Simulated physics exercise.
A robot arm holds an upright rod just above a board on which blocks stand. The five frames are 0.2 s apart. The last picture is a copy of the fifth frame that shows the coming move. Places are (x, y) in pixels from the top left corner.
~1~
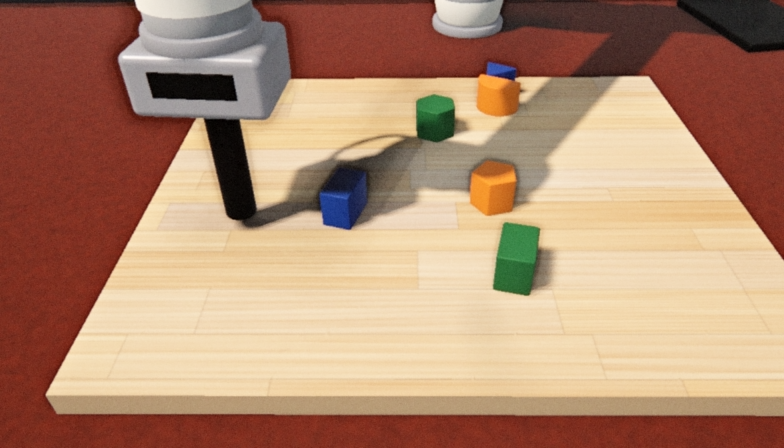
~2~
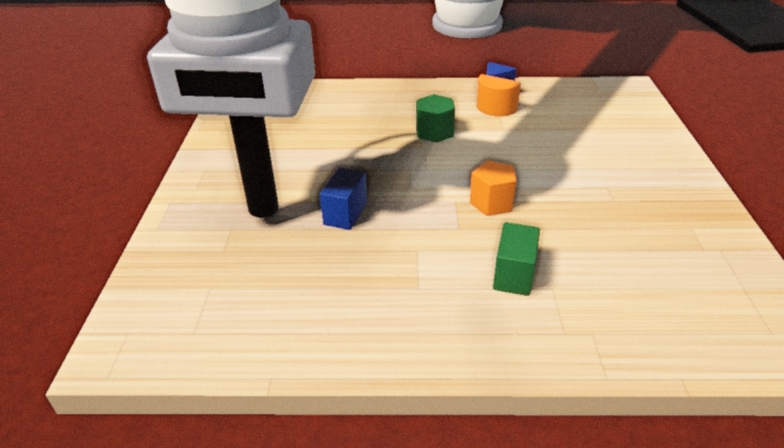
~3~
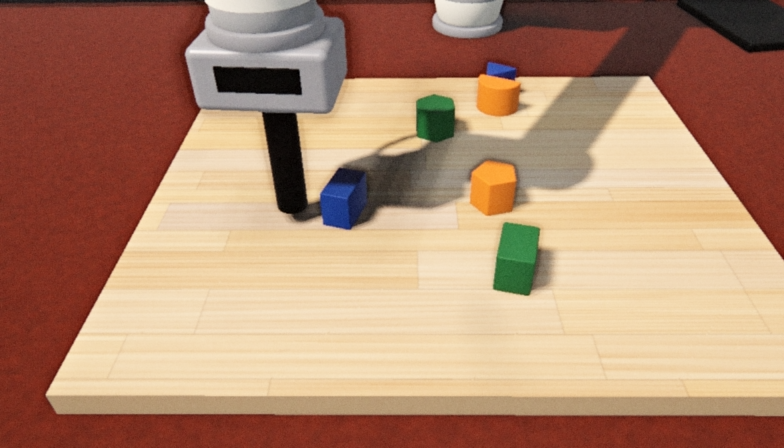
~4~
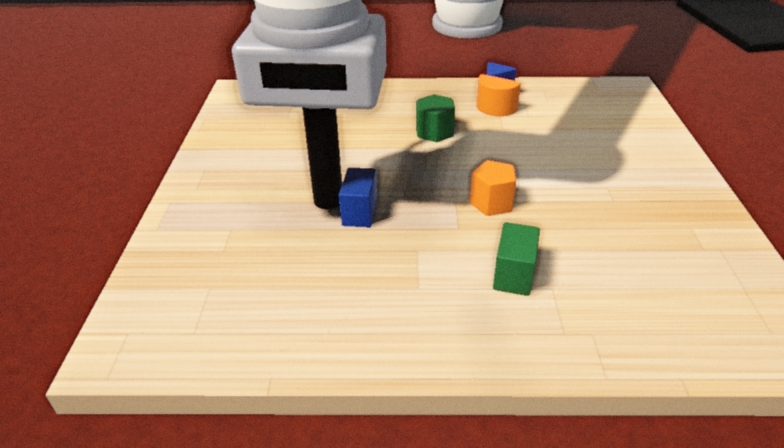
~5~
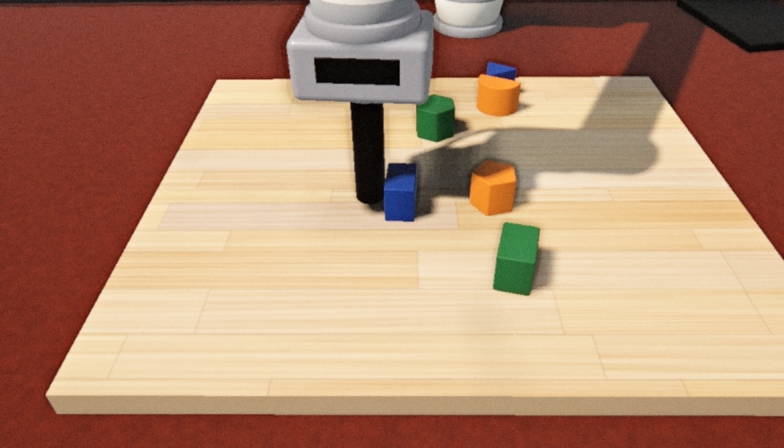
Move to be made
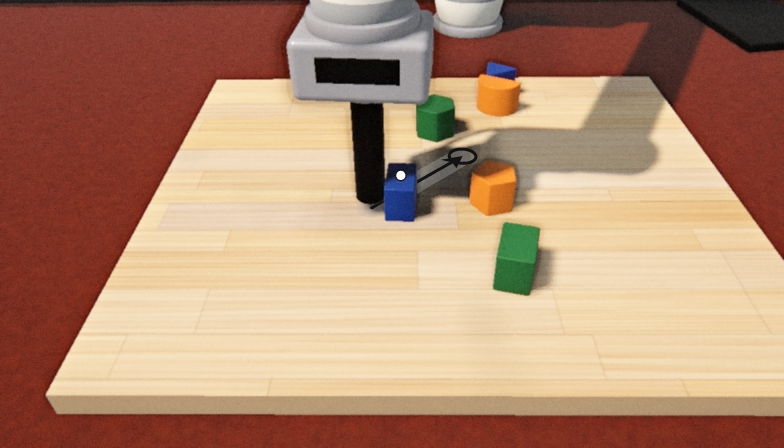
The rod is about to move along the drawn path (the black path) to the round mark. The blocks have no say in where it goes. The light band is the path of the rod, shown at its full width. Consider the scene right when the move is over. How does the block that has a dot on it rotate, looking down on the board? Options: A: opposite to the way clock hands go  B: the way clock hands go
My pick is B.
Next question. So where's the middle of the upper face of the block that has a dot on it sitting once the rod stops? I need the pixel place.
I predict (424, 172).
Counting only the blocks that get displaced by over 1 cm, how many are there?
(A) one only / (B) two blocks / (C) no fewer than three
Letter A.
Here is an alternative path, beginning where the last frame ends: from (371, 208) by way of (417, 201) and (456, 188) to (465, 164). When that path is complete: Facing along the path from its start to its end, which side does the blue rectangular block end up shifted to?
It heads right.
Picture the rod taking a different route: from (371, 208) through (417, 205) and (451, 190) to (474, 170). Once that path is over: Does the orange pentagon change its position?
My answer is yes.
The line goes from (371, 208) to (463, 156); the dot is on the blue rectangular block.
The first path, step by step. One third of the way, rod (406, 177); blue rectangular block (424, 172), turned 40° clockwise.
Two thirds of the way, rod (435, 160); blue rectangular block (424, 172), turned 40° clockwise.
At the end, rod (463, 145); blue rectangular block (424, 172), turned 40° clockwise; green hexagonal block unmoved.
